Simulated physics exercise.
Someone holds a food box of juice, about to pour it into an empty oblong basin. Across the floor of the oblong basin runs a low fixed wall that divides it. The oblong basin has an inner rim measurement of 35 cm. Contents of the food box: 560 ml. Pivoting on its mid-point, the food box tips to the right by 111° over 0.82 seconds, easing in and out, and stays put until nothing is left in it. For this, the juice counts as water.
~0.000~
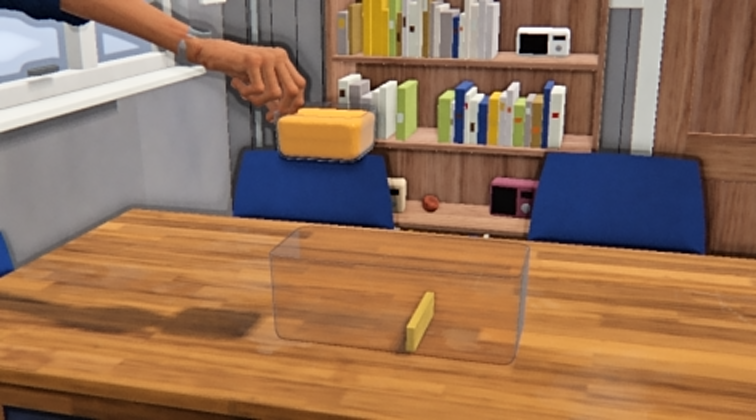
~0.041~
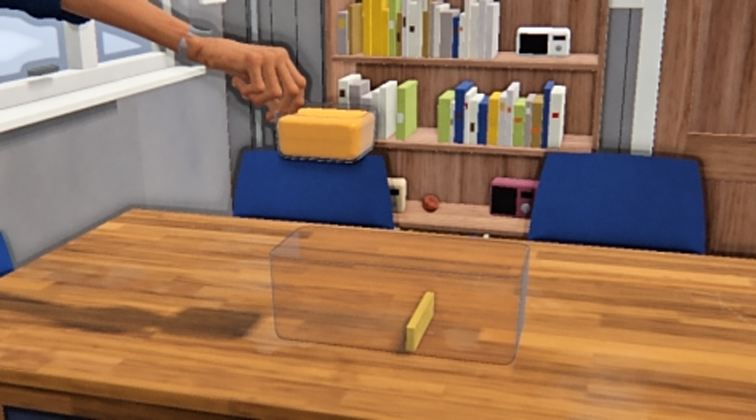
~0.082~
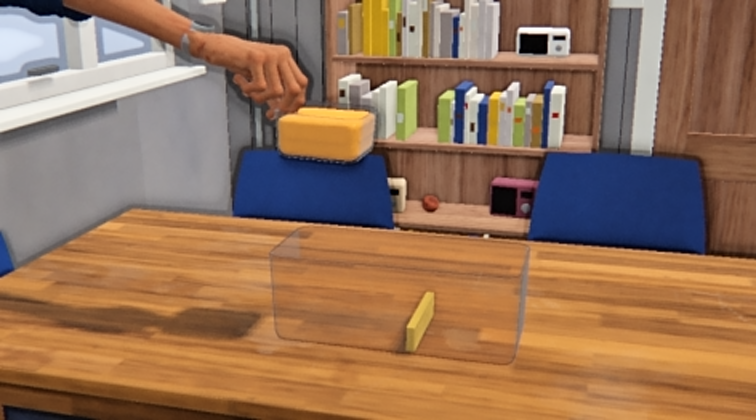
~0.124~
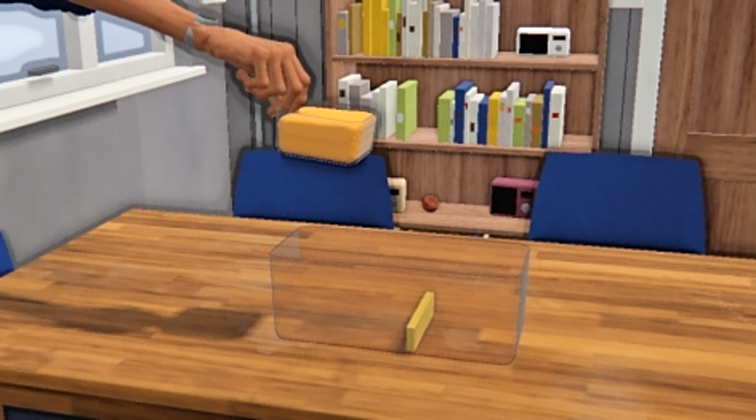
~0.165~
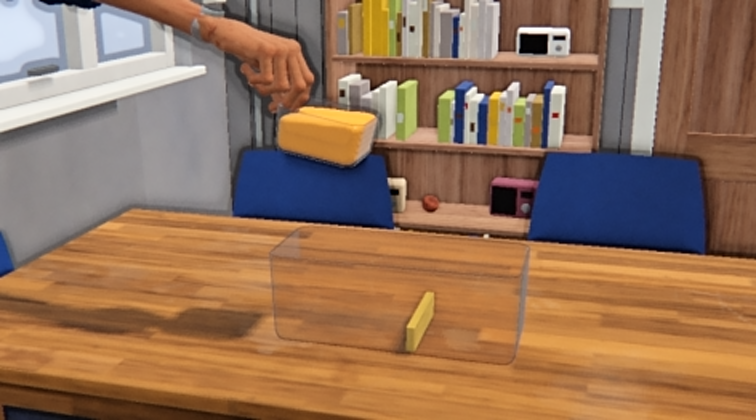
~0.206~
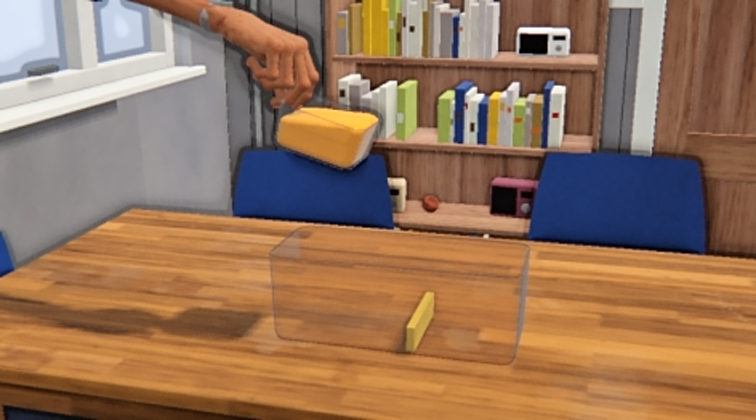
In the video, a hand is at a clear food box of orange juice above an empty transparent oblong basin with a low yellow wall, on a wooden table. The box starts level, then gradually tilts to the right.
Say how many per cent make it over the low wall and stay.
About 52 per cent makes it over and stays.
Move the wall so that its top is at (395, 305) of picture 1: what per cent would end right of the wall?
75 per cent.
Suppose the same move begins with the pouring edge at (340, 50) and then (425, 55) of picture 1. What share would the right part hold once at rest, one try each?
20 and 80 %.
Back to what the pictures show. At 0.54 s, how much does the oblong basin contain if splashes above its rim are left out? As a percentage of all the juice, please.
Near 20 in a hundred.
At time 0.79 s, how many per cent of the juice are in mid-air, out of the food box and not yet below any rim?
About 7 percent.
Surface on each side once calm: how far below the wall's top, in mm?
Left about 26 mm, while the right is about 20 mm.
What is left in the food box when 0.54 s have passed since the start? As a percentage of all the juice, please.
Roughly 28 per cent.
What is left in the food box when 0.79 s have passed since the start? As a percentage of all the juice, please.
Some 3 per cent.
By 0.54 s the tilt is 82° and 28 per cent is still to pour, 6 is left of the wall and 13 right of it.
By 0.79 s the tilt is 110° and 3 per cent is still to pour, 36 is left of the wall and 53 right of it.
By 1.04 s the tilt is 111° and 0 per cent is still to pour, 46 is left of the wall and 52 right of it.
By 1.32 s the tilt is 111° and 0 per cent is still to pour, 47 is left of the wall and 52 right of it.
At rest 47 per cent lies left of the wall, 52 right of it and 2 outside.
